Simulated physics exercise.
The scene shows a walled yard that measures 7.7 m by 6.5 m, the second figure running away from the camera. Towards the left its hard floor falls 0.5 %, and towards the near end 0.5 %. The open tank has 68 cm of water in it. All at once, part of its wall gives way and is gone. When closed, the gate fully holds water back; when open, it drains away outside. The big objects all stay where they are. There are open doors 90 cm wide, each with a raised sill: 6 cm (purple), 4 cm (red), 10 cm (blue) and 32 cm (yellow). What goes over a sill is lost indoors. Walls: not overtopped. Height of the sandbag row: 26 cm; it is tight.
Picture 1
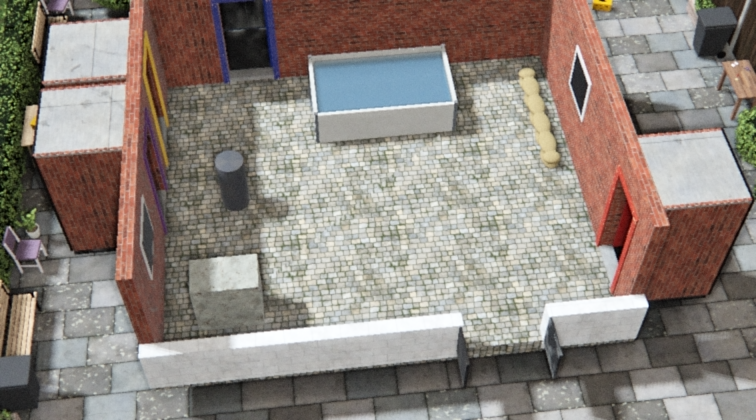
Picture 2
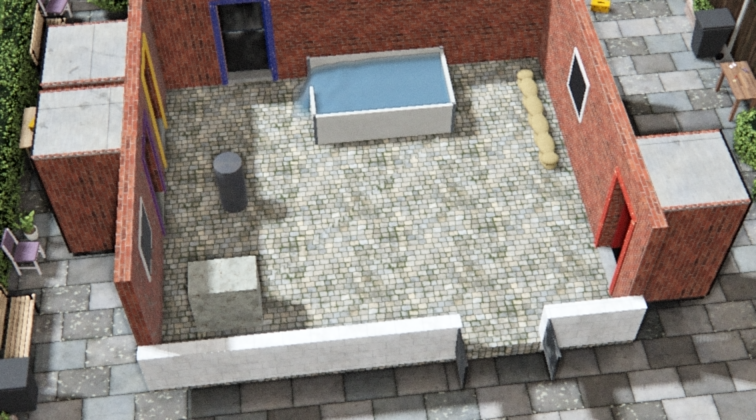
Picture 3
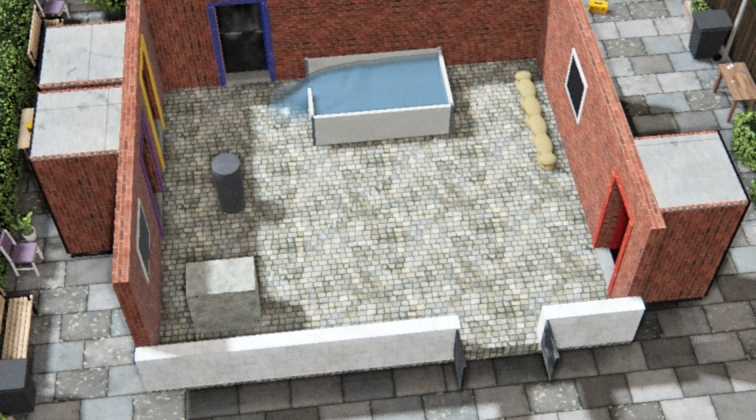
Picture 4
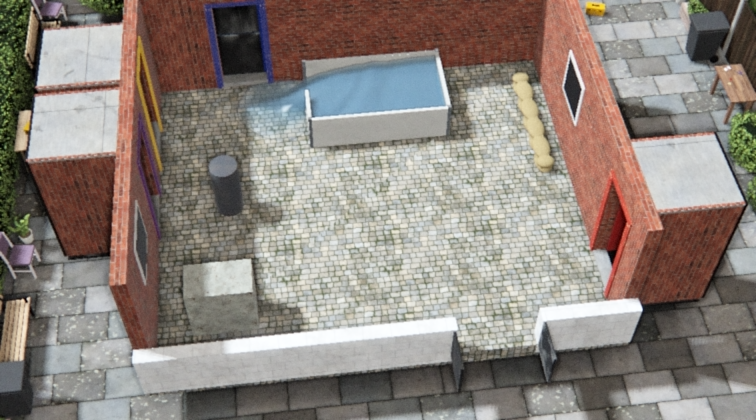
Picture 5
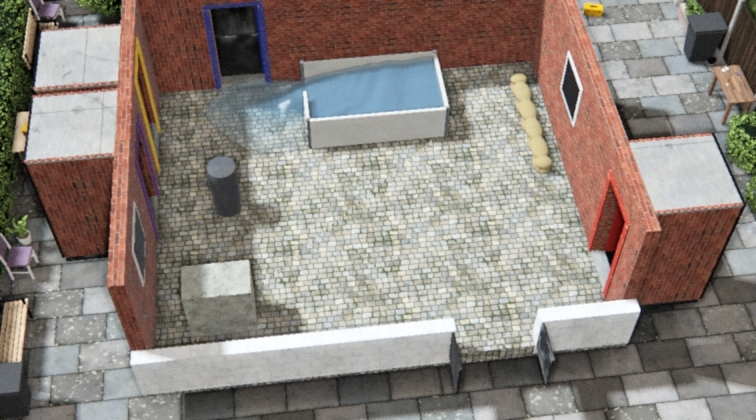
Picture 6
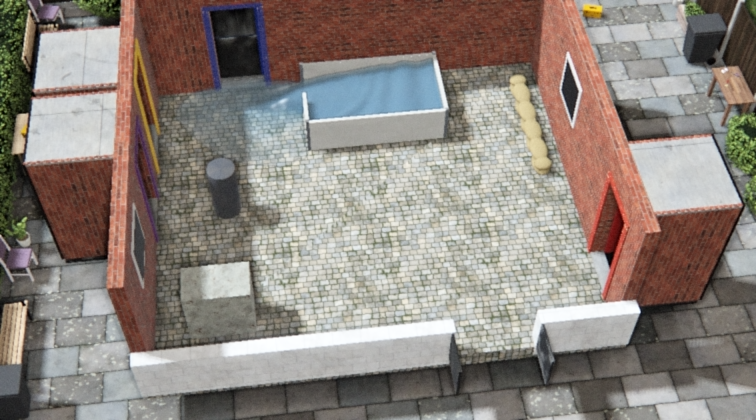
Water pours from the left end of a white-walled open tank and spreads leftward in a thin sheet across the pale cobbles, reaching the ground before a blue-framed door, while the view shifts very slightly. The brick-walled yard is seen from high above its low white front wall. A dark grey cylinder and pale block stand left, tan sandbags and a red-framed doorway right.
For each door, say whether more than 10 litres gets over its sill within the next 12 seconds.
At the purple door the amount will climb above the limit, at the red door the amount will climb above the limit, at the blue door the amount will climb above the limit, at the yellow door the amount will stay short of the limit.
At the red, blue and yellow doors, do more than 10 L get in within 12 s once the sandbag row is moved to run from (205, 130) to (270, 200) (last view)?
Door by door: Red limit exceeded, blue limit exceeded, yellow limit kept.
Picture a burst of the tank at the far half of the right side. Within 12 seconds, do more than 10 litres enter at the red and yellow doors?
So red ends up past the limit and yellow ends up short of it.
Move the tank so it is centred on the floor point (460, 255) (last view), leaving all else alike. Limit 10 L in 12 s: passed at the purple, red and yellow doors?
Well, purple ends up beyond the mark, red ends up inside the mark and yellow ends up inside the mark.
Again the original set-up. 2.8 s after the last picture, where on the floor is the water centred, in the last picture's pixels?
About (292, 142).
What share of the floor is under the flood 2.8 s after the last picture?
Near 30 per cent is wet.
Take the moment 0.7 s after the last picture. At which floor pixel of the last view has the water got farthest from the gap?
I'd put it close to (158, 182).
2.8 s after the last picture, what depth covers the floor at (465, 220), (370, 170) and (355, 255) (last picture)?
Listed order: 0 / 0 / 0 cm.
Then, 0.7 s after the last picture water covers 15 % of the floor and is deepest (43 cm) near (159, 100); purple door not reached, red door not reached, blue door 19 cm at the sill, 16 L in, yellow door 19 cm at the sill, 0 L in.
Then, 1.5 s after the last picture water covers 15 % of the floor and is deepest (44 cm) near (159, 107); purple door 10 cm at the sill, 0 L in, red door not reached, blue door 19 cm at the sill, 46 L in, yellow door 26 cm at the sill, 0 L in.
Then, 2.8 s after the last picture water covers 30 % of the floor and is deepest (30 cm) near (159, 120); purple door 10 cm at the sill, 13 L in, red door not reached, blue door 14 cm at the sill, 76 L in, yellow door 23 cm at the sill, 0 L in.
Then, 6.3 s after the last picture water covers 70 % of the floor and is deepest (22 cm) near (156, 375); purple door 8 cm at the sill, 30 L in, red door not reached, blue door 10 cm at the sill, 93 L in, yellow door 15 cm at the sill, 0 L in.
Then, 11.3 s after the last picture water covers 90 % of the floor and is deepest (12 cm) near (156, 356); purple door 6 cm at the sill, 33 L in, red door 9 cm at the sill, 59 L in, blue door 7 cm at the sill, 95 L in, yellow door 8 cm at the sill, 0 L in.
